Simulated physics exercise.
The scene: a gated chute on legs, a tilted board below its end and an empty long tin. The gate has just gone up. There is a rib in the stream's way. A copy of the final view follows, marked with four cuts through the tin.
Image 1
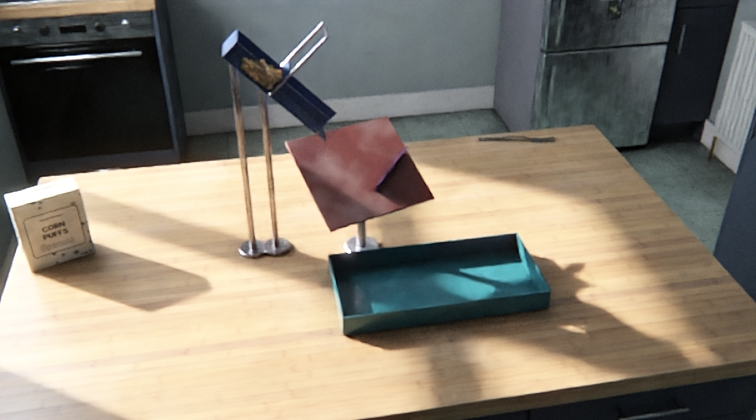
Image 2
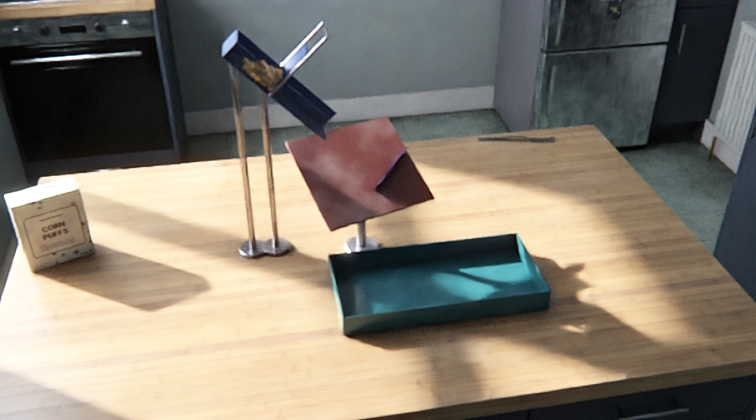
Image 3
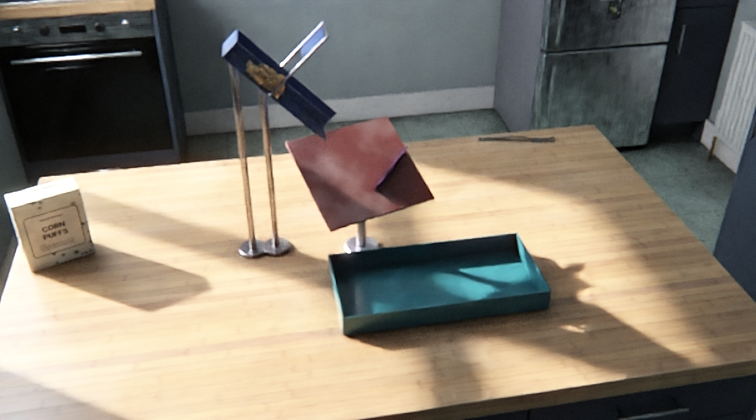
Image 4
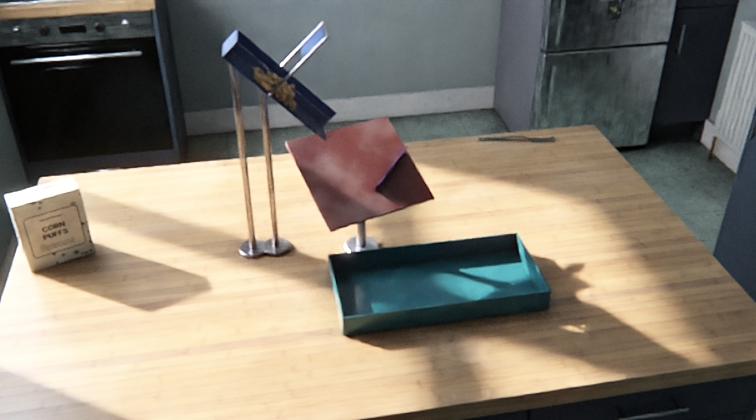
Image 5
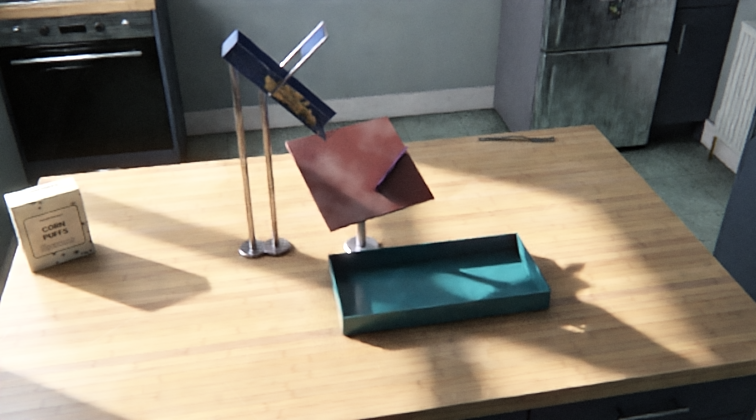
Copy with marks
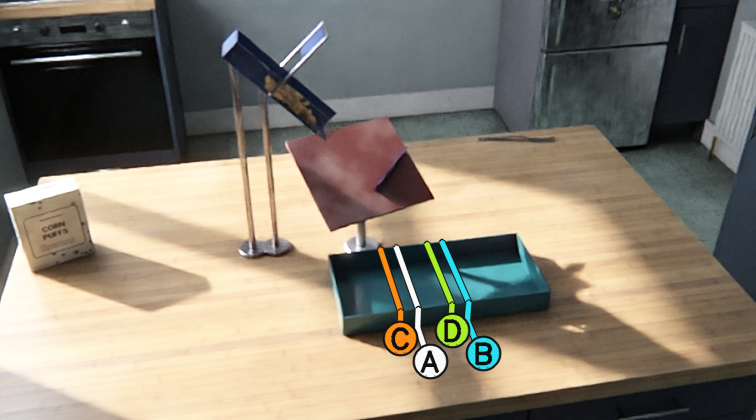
A small clump of tan chickpeas slides down a dark blue chute on slim metal legs, slowly at first, moving rightward past the raised gate toward the lower lip. Below the chute's end are a tilted reddish board and an empty long teal tin, with a cereal box at left on the wooden table. The sunlit kitchen, seen from above by a still camera, is otherwise motionless.
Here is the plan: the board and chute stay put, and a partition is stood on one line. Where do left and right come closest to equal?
C.
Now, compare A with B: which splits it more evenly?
A.
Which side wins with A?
More lands on the left.
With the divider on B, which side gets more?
The left side.
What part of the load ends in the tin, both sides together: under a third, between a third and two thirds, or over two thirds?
It is between a third and two thirds.
On the marked copy, line A crosses the front rim at (418, 308); line B crosses the front rim at (468, 301); line C crosses the front rim at (400, 310); line D crosses the front rim at (451, 303).
For line A, of what is caught, the larger part on the left of the divider, about a tenth on the right.
For line B, of what is caught, every piece on the left of the divider, not one piece on the right.
For line C, of what is caught, roughly half on the left of the divider, roughly half on the right.
For line D, of what is caught, every piece on the left of the divider, not one piece on the right.
